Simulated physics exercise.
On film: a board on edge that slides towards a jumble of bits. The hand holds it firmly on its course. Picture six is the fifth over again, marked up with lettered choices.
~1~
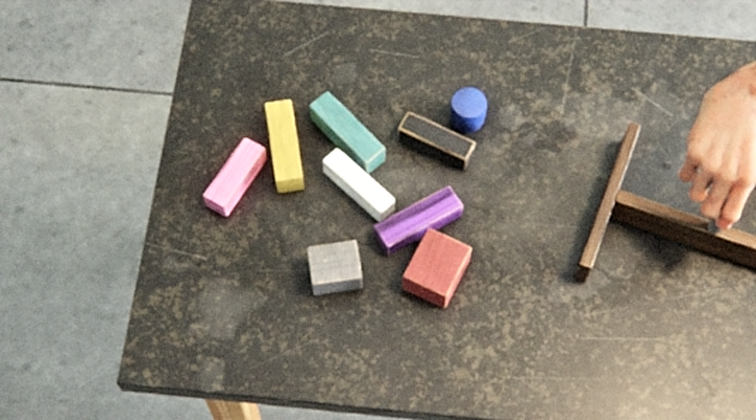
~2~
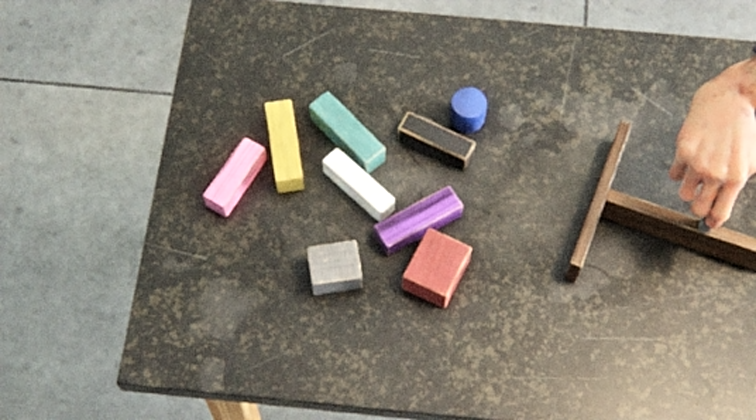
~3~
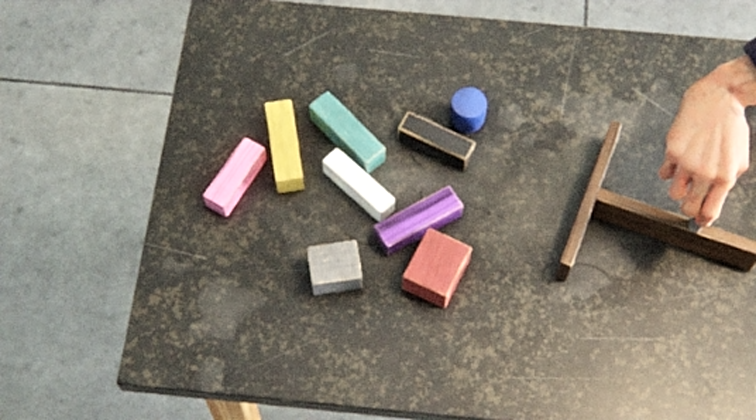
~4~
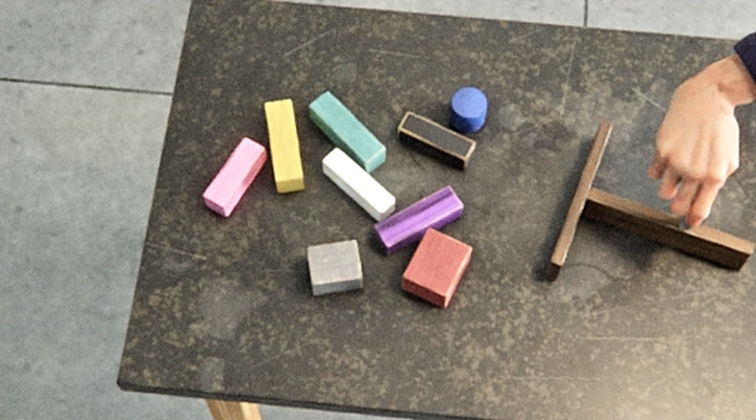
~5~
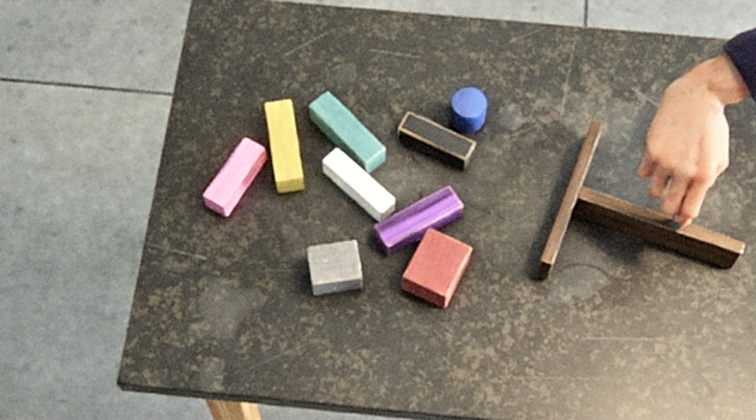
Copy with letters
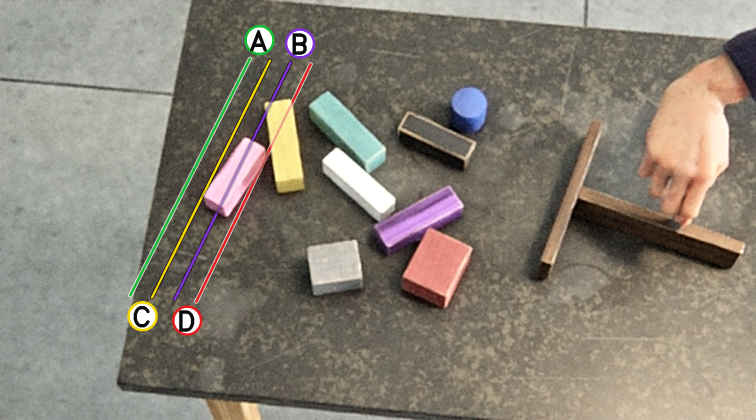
A hand slides a wooden board on edge slowly left across the table towards colourful blocks.
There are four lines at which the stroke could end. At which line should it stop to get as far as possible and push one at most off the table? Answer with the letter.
No second one falls up to B.
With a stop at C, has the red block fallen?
No.
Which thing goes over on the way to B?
The pink stick.
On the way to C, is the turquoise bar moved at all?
Yes.
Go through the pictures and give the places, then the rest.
In the first picture, blue tin (468, 111); yellow bar (285, 146); purple stick (419, 221).
In the second picture, board (602, 192); grey block (335, 267).
In the third picture, board (592, 191); turquoise bar (347, 133).
In the fourth picture, board (583, 190); white stick (358, 185).
In the fifth picture, board (573, 189); blue tin (468, 111); yellow bar (285, 146); purple stick (419, 221).
On the marked copy, A at (193, 172); B at (235, 176); C at (213, 174); D at (256, 178).
With B. Early on, board (451, 178); blue tin (462, 107); red block (395, 277).
Further on, board (331, 167); pink stick (228, 175); yellow bar (264, 143).
At the end, board (236, 159); pink stick over the edge; yellow bar (174, 135); one fallen.
As for the rest, A drops three; C drops two; D is within the limit but short.
